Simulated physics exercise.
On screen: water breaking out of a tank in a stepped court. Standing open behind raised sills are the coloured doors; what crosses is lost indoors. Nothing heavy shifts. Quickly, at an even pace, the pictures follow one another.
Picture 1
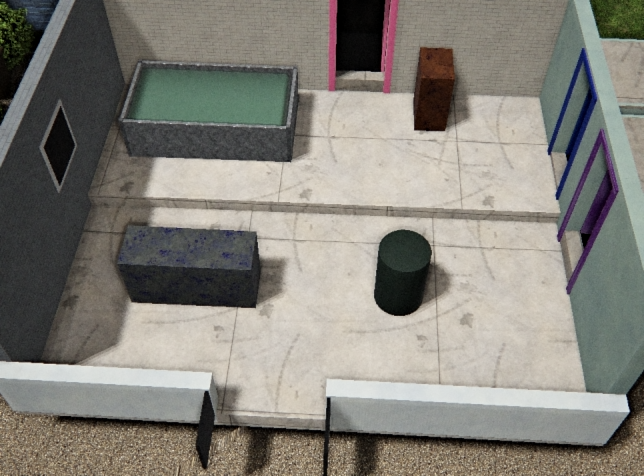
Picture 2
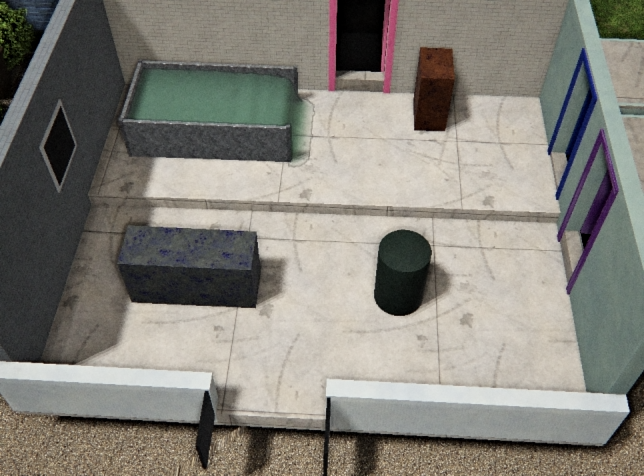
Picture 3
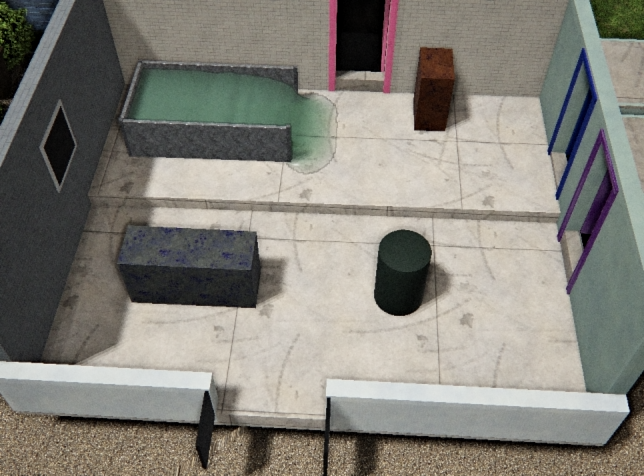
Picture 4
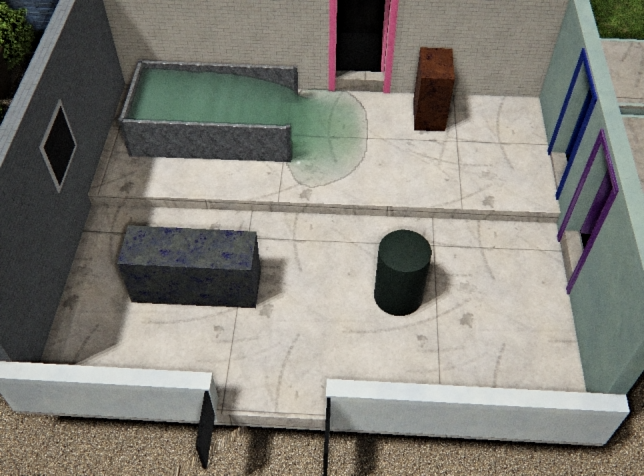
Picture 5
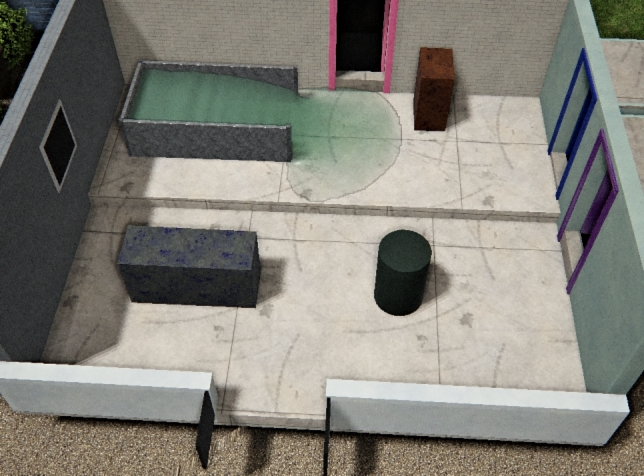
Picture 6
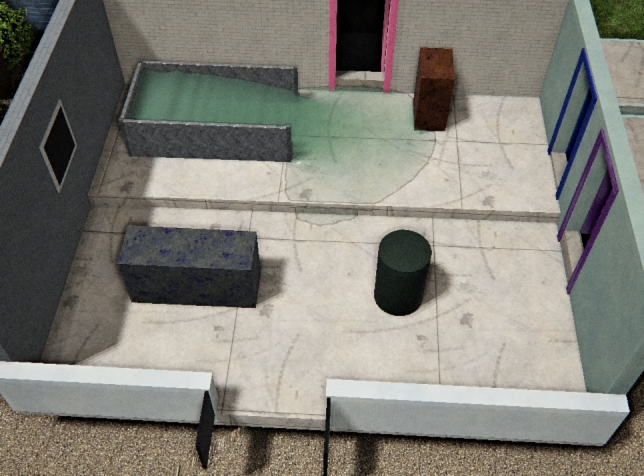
A grey stone tank of green water stands at the back left of a pale-tiled, walled court, seen from high above the front by a still camera. A blue-mottled block and a dark green cylinder sit on the nearer floor, a rusty brown block behind, with a pink doorway at the back and blue and purple ones at right. Water pours from the tank's right end, spreading rightward and forward in a widening rounded sheet to the brown block and the step.
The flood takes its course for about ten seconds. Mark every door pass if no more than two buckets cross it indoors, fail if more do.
Marks: Blue door fail, purple door pass, pink door pass.
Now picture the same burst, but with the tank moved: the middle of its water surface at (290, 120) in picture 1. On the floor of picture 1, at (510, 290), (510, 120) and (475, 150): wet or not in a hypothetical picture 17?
I'd call them watered, watered and watered, in the order asked.
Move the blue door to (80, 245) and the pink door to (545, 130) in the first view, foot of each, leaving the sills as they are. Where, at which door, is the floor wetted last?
Last: The blue-painted one.
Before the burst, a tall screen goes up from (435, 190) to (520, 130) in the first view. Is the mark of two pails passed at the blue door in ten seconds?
My take: The blue door stays within the limit.
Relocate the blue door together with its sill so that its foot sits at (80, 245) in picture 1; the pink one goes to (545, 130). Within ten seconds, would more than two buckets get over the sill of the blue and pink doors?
First the blue door, which stays on the safe side, then the pink door, which stays on the safe side.
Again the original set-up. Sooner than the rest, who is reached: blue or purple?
The one in blue.
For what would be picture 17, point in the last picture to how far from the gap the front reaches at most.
Close to (553, 266).
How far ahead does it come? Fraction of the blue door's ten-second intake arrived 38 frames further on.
About 100 per cent.
A moment on, water covers 30 % of the floor; the blue door wet at the sill, nothing in, the purple door not reached, the pink door wet at the sill, nothing in.
Next, water covers 40 % of the floor; the blue door over two buckets in, the purple door wet at the sill, nothing in, the pink door wet at the sill, nothing in.
Then, water covers 45 % of the floor; the blue door far over two buckets in, the purple door wet at the sill, nothing in, the pink door under two buckets in.
Later, water covers 70 % of the floor; the blue door far over two buckets in, the purple door wet at the sill, nothing in, the pink door under two buckets in.
In the end, water covers 90 % of the floor; the blue door far over two buckets in, the purple door wet at the sill, nothing in, the pink door under two buckets in.
